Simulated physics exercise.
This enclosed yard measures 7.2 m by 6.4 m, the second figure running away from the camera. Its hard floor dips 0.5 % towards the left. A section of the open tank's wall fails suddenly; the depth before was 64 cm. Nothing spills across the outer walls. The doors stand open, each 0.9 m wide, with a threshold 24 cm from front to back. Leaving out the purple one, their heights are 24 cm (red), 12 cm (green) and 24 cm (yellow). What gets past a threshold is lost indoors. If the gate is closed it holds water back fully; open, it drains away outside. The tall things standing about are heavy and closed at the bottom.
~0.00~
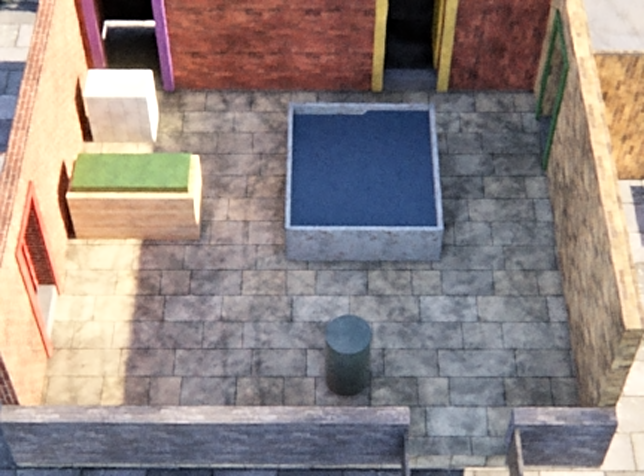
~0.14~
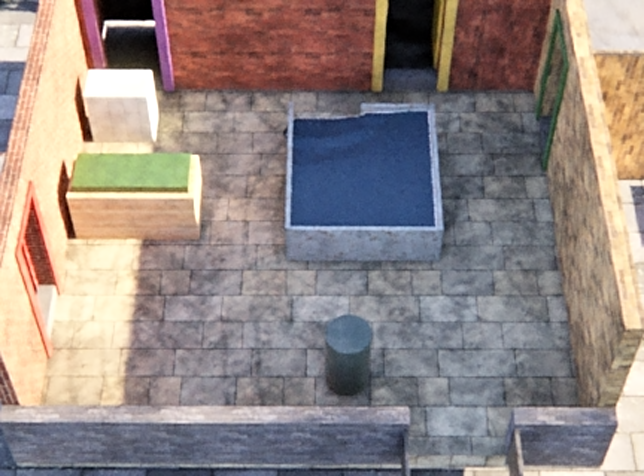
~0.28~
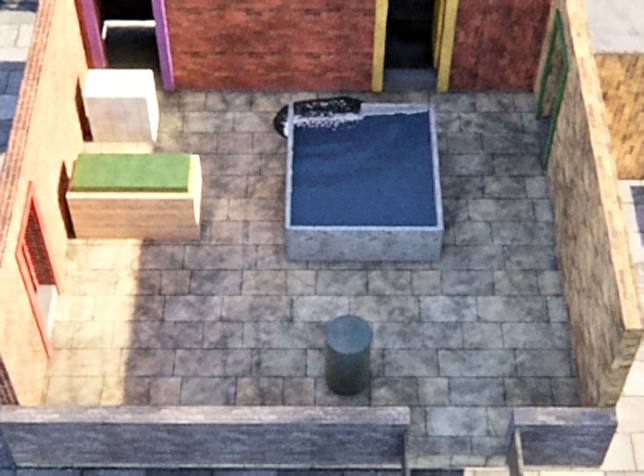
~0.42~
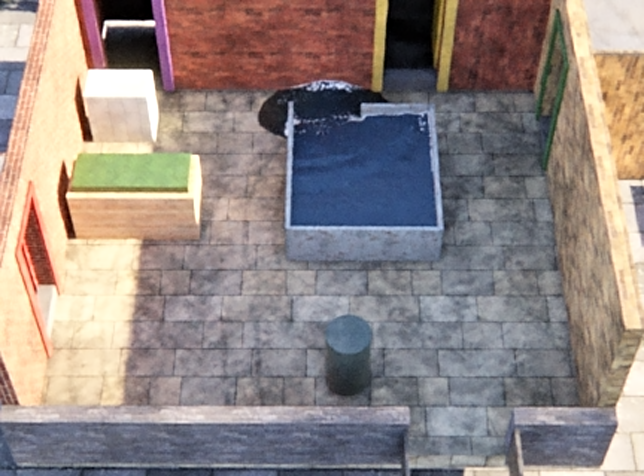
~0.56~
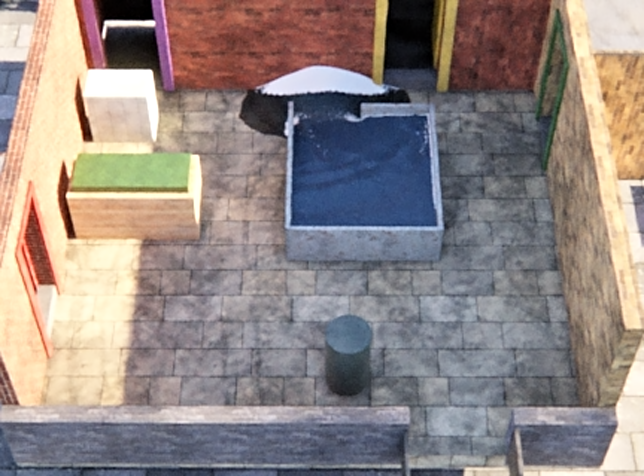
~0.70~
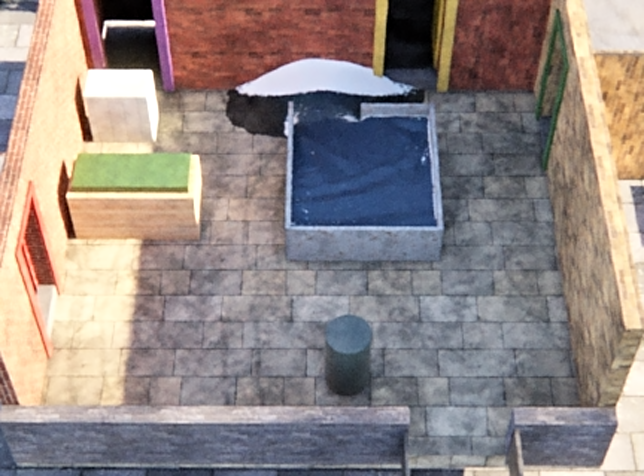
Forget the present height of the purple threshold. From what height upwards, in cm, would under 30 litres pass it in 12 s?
Close to 23 cm is just enough.
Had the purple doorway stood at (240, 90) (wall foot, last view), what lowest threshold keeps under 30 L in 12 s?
About 16 cm.
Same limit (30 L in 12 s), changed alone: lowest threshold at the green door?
Roughly 16 cm at green.
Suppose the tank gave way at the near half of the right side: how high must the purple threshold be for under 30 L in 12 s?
About 11.5 cm.
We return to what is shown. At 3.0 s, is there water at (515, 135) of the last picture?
It is flooded.
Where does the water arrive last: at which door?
It is the red one.
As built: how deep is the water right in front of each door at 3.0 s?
In cm: Red 0, purple 16, green 23, yellow 13.
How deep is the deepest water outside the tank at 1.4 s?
About 52 cm.
After 1.4 s water covers 15 % of the floor, deepest (52 cm) near (314, 93); 3 cm at the purple door, 0 litres in over its 6 cm threshold.
After 3.0 s water covers 30 % of the floor, deepest (36 cm) near (92, 93); 16 cm at the purple door, 20 litres in over its 6 cm threshold.
After 12.0 s water covers 95 % of the floor, deepest (12 cm) near (101, 109); 12 cm at the purple door, 423 litres in over its 6 cm threshold.
At the purple door as built, the water arrived by 1.3 s and peaked near 20 cm at 3.6 s.
With a threshold of 18.5 cm, 78 litres would have come in within the 12 s; with 25 cm, 20 litres. So under 30 litres takes about 23 cm.
